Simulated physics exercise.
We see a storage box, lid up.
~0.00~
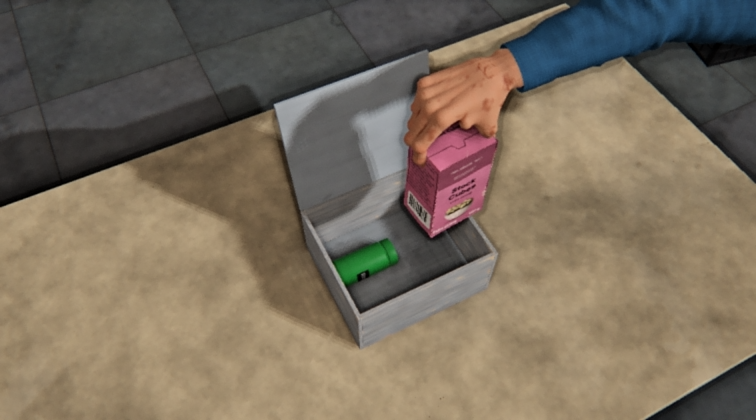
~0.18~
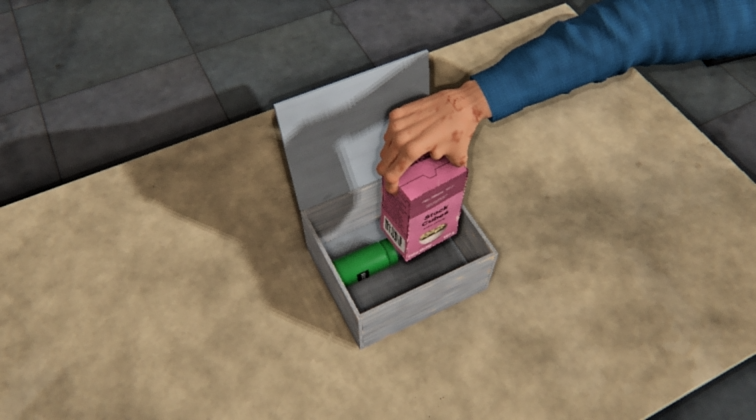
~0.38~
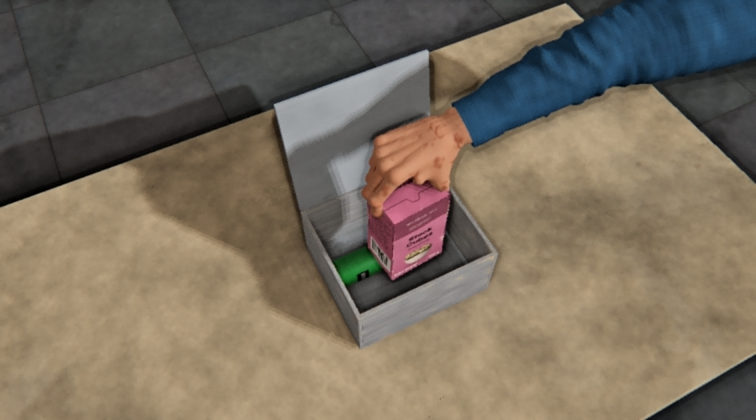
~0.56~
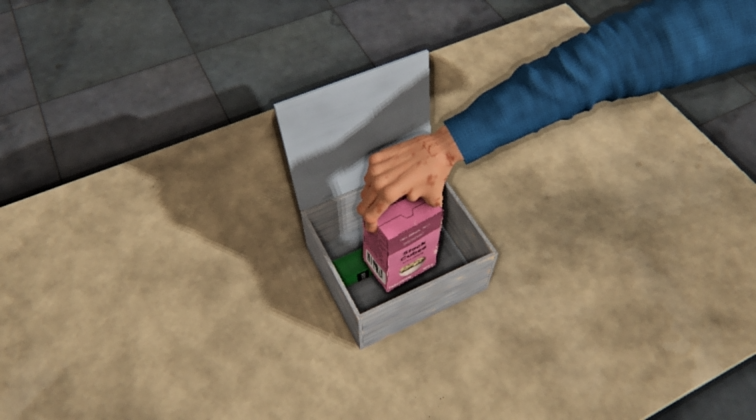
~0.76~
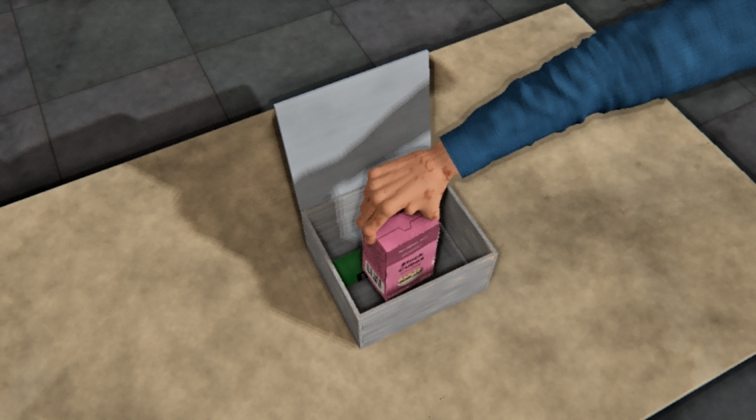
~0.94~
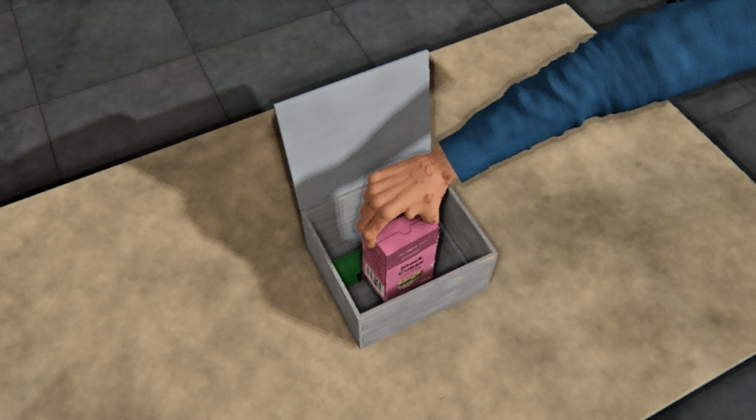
A hand lowers a pink carton into an open gray box beside a green shaker.
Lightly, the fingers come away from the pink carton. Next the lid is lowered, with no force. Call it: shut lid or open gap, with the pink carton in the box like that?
Open gap.
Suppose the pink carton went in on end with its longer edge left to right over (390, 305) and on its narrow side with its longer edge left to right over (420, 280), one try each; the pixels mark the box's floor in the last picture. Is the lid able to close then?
The first attempt leaves the lid partly open, while the second leaves it fully closed.
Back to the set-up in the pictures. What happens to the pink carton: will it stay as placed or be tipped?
Looking at the last picture, it is left as set.
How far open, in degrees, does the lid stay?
It stays some 20° above the rim.
Around 1.64 s, pink carton displaced a little near (396, 266); green shaker displaced a little.
Around 2.54 s, lid 58° above the rim; pink carton displaced a little near (397, 267); green shaker displaced about its own width.
Around 3.64 s, lid 22° above the rim; pink carton displaced a little near (397, 267); green shaker displaced about its own width.
Finally (6.5 s), lid 22° above the rim; moved from the start, pink carton; green shaker still in place. Final places as the last picture's camera would see them, pink carton near (397, 267).
